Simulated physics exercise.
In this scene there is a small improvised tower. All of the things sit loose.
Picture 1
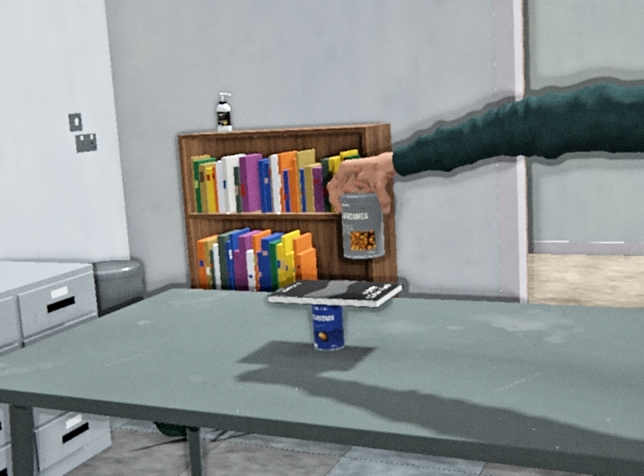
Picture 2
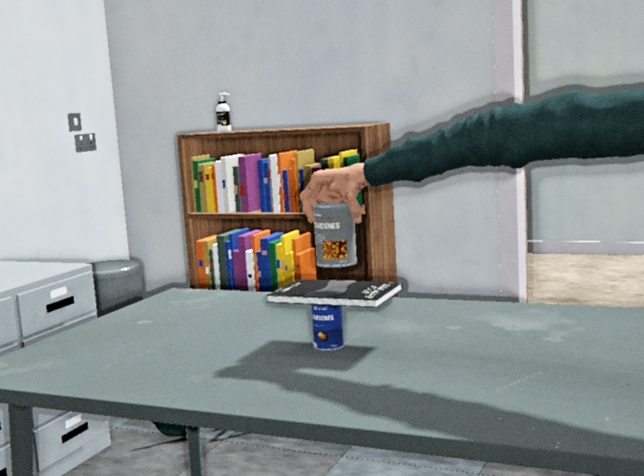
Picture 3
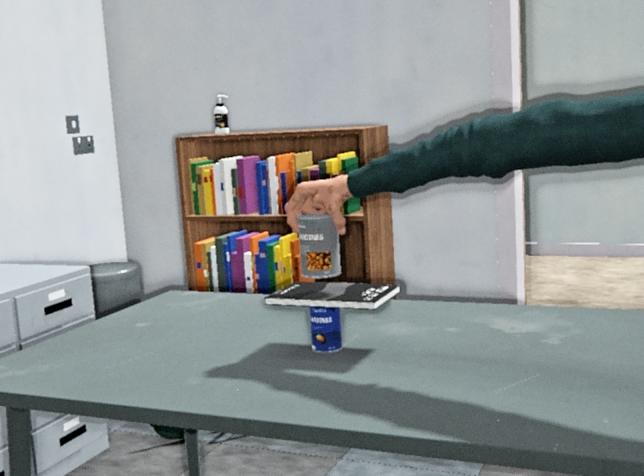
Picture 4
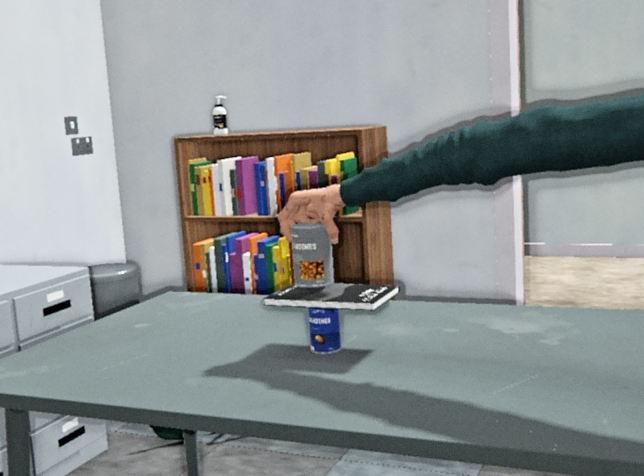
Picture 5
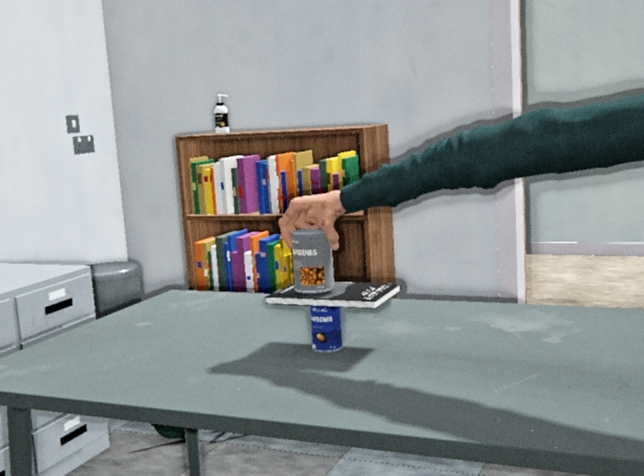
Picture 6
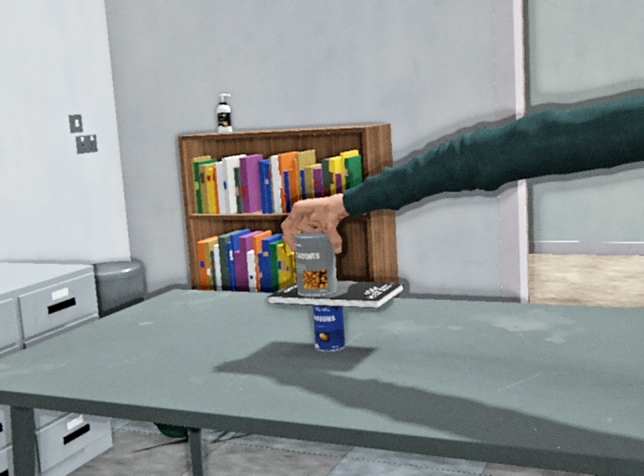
At the start, a hand in a dark green sleeve holds a grey tin above a flat dark slab resting on a blue tin on a table. The hand moves the grey tin left and down, then sets it on the slab left of its middle, still gripping it.
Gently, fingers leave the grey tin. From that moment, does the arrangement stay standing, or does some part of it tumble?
The stack is sturdy enough.
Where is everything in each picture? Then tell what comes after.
In the first frame, coming down; grey tin (363, 225); blue tin (328, 322).
In the second frame, coming down; grey tin (335, 234); blue tin (327, 321).
In the third frame, coming down; grey tin (319, 245); blue tin (326, 324).
In the fourth frame, coming down; grey tin (312, 254); blue tin (324, 325).
In the fifth frame, coming down; grey tin (313, 260); blue tin (326, 323).
In the sixth frame, set down, still held; grey tin (316, 263); blue tin (329, 322).
Then, 0.60 s after the last picture, nothing has stirred.
Then, 1.30 s after the last picture, grey tin resting near (316, 264).
At rest, all 3 in place. Seen from the same camera at the end, grey tin near (316, 264). The stack holds.
